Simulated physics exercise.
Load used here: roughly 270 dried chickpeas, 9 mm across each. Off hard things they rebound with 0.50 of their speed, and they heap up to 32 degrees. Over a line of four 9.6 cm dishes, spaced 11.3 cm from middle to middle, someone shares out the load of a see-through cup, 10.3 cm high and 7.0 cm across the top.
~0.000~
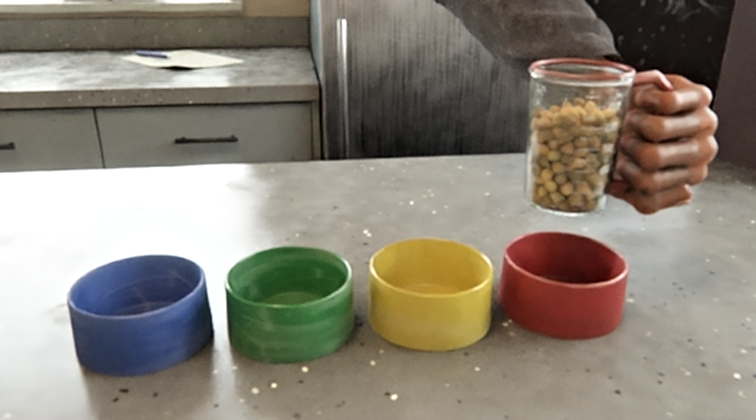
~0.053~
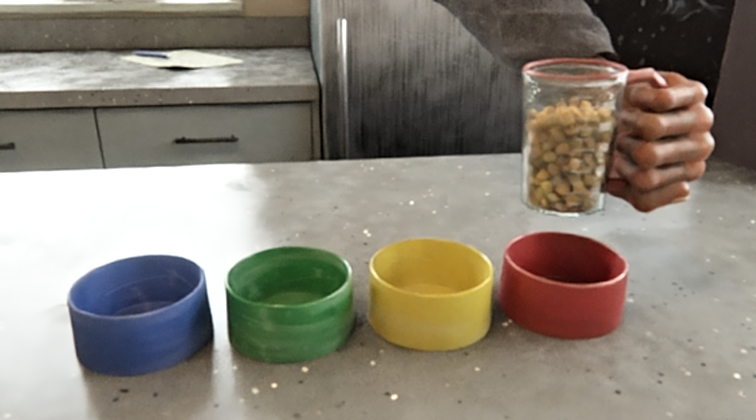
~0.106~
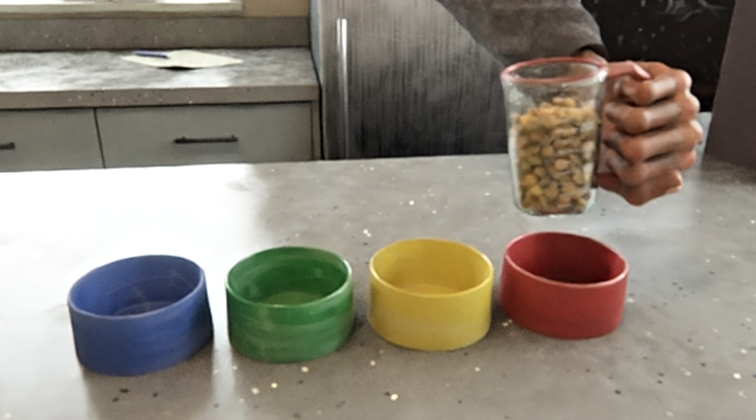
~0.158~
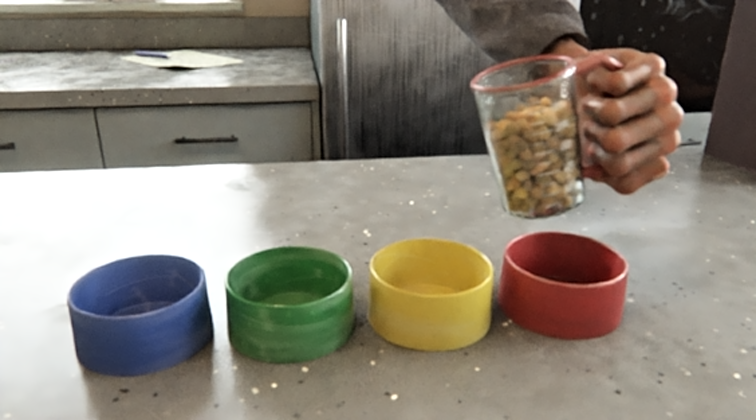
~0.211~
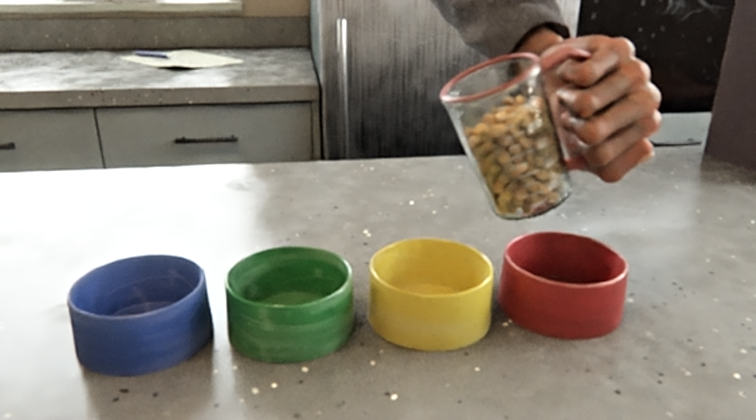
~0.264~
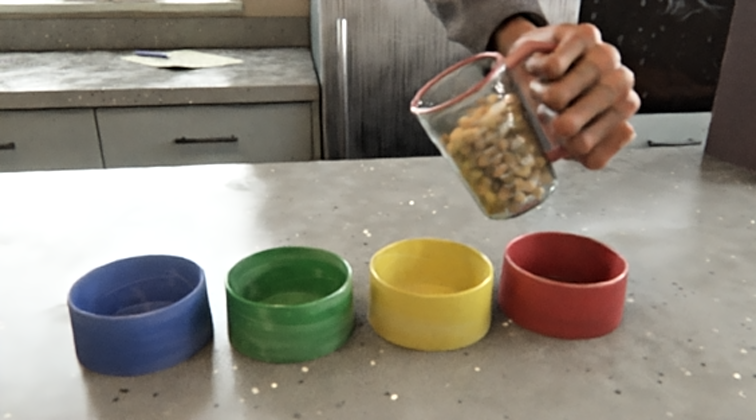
At first, a hand holds a clear cup of dried chickpeas upright above the red dish, at the right end of a row of blue, green, yellow and red dishes on a gray counter. The hand then moves the cup left and tilts it leftward, its rim nearing above the yellow dish while the chickpeas stay inside.
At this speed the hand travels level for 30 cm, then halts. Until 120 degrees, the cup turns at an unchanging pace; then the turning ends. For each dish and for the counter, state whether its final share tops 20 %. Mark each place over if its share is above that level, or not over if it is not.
Red: Not over, blue: Over, green: Not over, yellow: Not over, counter: Over.
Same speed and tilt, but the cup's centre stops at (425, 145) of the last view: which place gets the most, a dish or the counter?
That'd be green, it takes the most.
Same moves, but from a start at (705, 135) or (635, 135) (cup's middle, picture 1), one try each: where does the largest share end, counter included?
Largest amount - try one: Green, try two: Blue.
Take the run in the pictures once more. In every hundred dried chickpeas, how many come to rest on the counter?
Close to 30 per cent, give or take.
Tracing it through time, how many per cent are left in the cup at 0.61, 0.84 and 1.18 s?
At the three moments: 100, 85 and 0 percent.
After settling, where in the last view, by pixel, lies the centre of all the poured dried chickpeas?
Approximately (111, 325) in the last view.
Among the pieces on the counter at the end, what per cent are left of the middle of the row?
Share: About 100 in a hundred.
After 0.61 s, tilt 87 degrees; cup holds 100 %.
After 0.84 s, tilt 119 degrees; cup holds 85 %, blue 15 %.
After 1.18 s, tilt 120 degrees; cup holds 0 %, blue 70 %.
At rest (1.8 s), red 0 %, blue 70 %, green 0 %, yellow 0 %, counter 30 %.
